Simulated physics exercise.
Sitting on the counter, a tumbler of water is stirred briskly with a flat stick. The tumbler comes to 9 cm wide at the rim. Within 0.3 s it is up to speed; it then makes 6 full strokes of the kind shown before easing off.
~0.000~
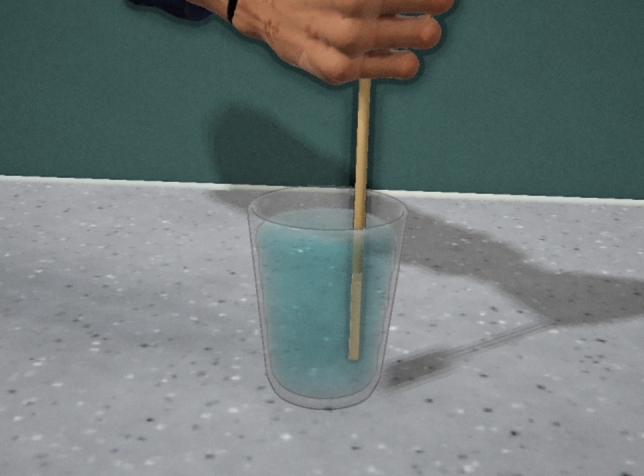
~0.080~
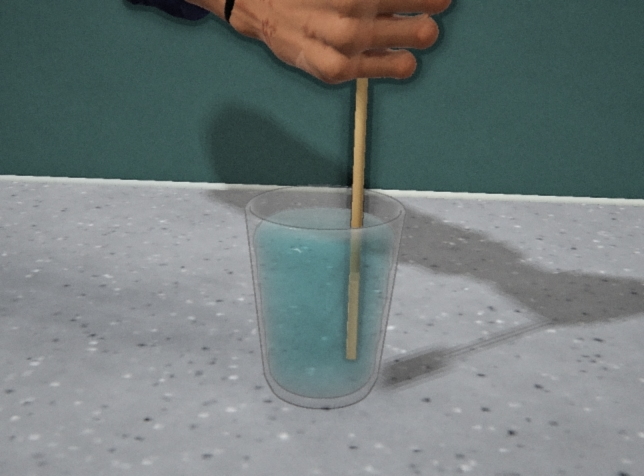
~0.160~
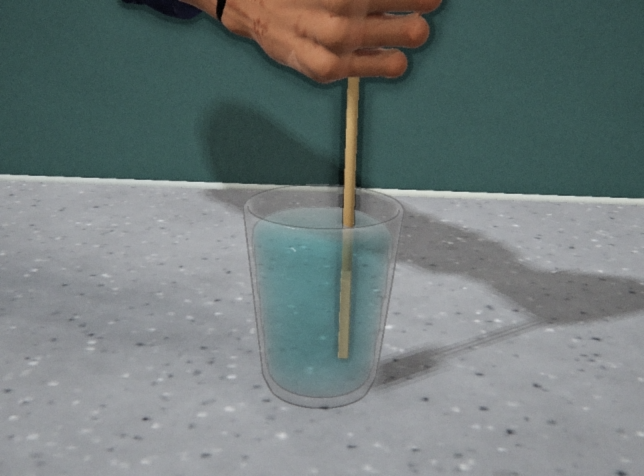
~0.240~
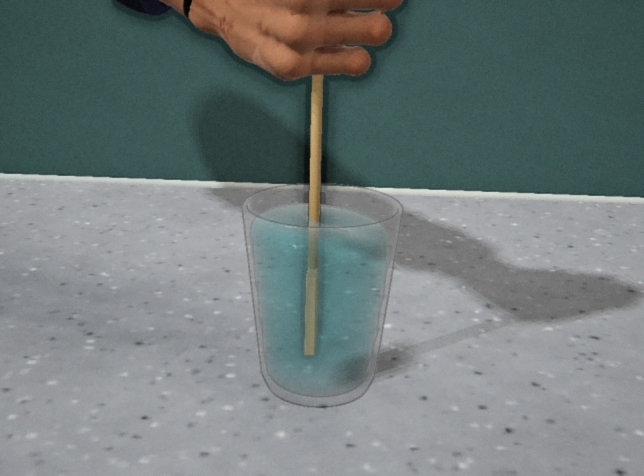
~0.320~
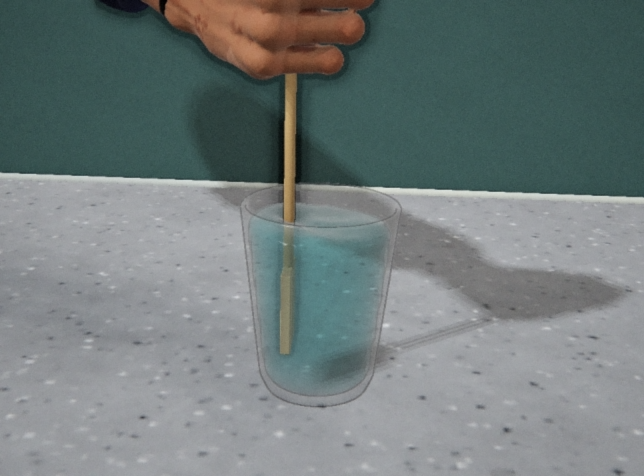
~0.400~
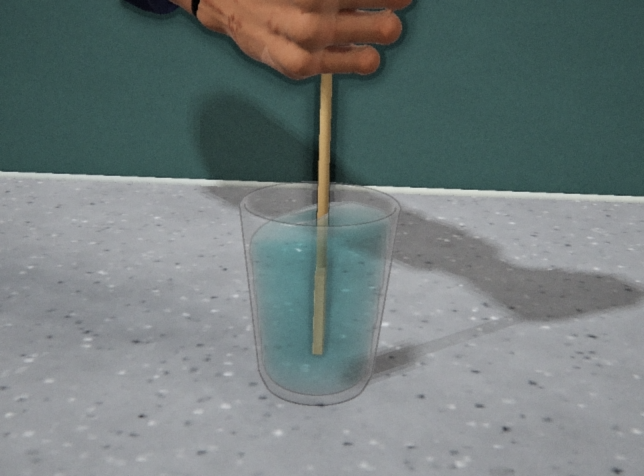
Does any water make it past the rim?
Yes.
By 0.88 s 0 ml is over the rim.
By 1.35 s 4 ml is over the rim.
By 1.83 s 11 ml is over the rim.
By 2.30 s 15 ml is over the rim.
At rest 15 ml is over the rim.
